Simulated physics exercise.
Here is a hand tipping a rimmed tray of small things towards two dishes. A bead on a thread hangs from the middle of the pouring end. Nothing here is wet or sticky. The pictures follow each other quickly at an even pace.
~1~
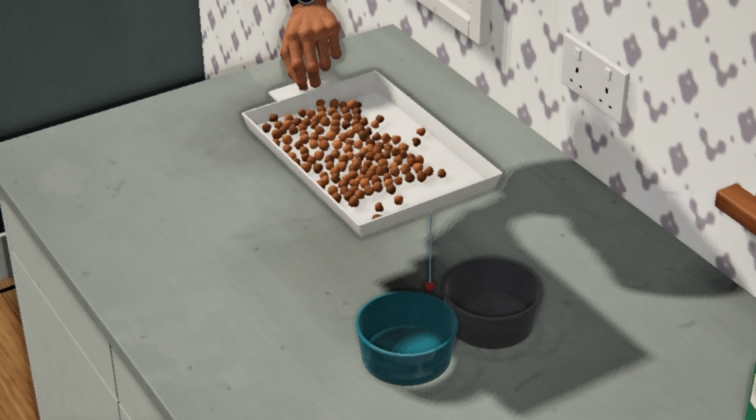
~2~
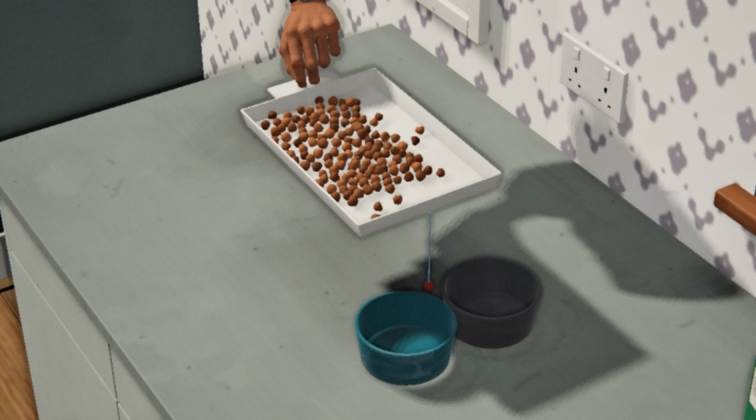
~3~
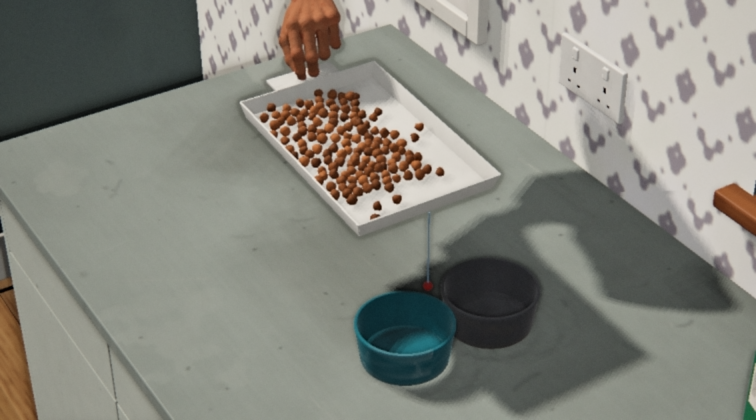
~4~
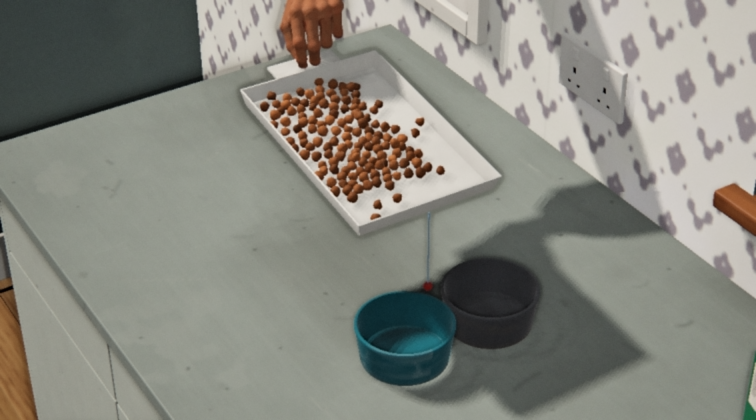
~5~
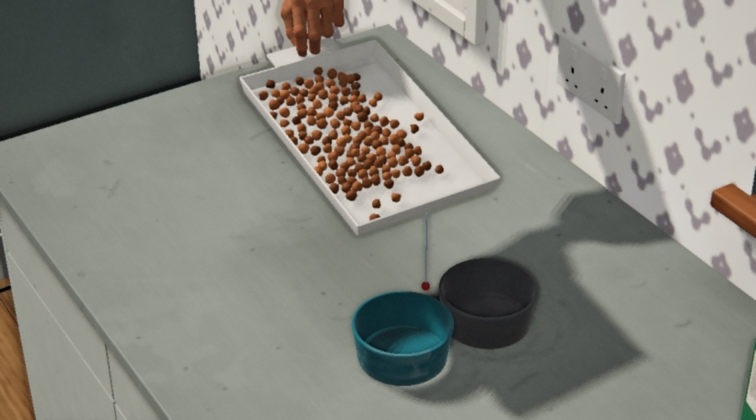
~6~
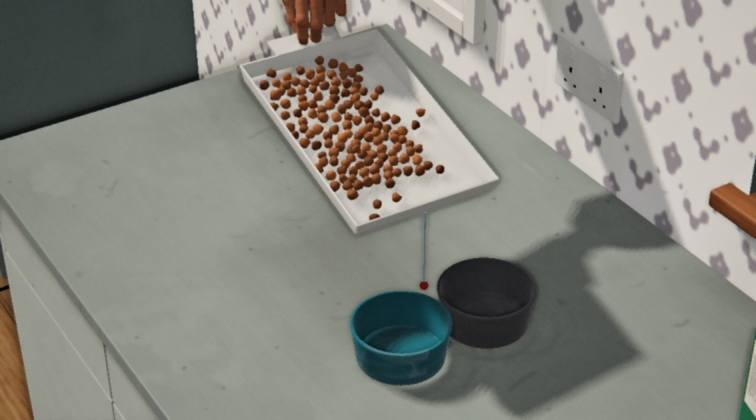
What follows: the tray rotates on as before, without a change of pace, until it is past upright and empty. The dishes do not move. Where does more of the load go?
More goes to the right-hand dish.
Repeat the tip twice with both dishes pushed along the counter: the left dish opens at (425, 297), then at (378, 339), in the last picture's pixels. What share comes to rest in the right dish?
First some 20, then 60 per cent.
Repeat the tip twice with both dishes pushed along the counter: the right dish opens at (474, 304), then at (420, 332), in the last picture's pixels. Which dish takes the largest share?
At the first place right, at the second the right dish.
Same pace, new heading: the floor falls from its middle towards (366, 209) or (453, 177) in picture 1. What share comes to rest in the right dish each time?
The first gives 0 %, the second 90 %.
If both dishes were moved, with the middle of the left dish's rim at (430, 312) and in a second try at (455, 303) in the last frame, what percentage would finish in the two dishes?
About 80 and 70 per cent.
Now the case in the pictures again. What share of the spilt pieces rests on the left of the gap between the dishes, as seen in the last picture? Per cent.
Some 10 per cent.
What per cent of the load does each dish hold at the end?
Left dish: 20 %, right dish: 60 %.
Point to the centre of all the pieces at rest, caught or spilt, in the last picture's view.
Around (482, 325).
Shortly afterwards, tray tipped steeply; all but a few on the tray; only a few in the right dish; only a few outside both; only a few in the air.
Next, tray tipped right over; near half on the tray; a little in the left dish; near a quarter in the right dish; a little outside both; near a quarter in the air.
Some moments later, tray tipped past a quarter turn; near a quarter in the left dish; near half in the right dish; near a quarter outside both.
In the end, tray tipped past a quarter turn; near a quarter in the left dish; near half in the right dish; near a quarter outside both.
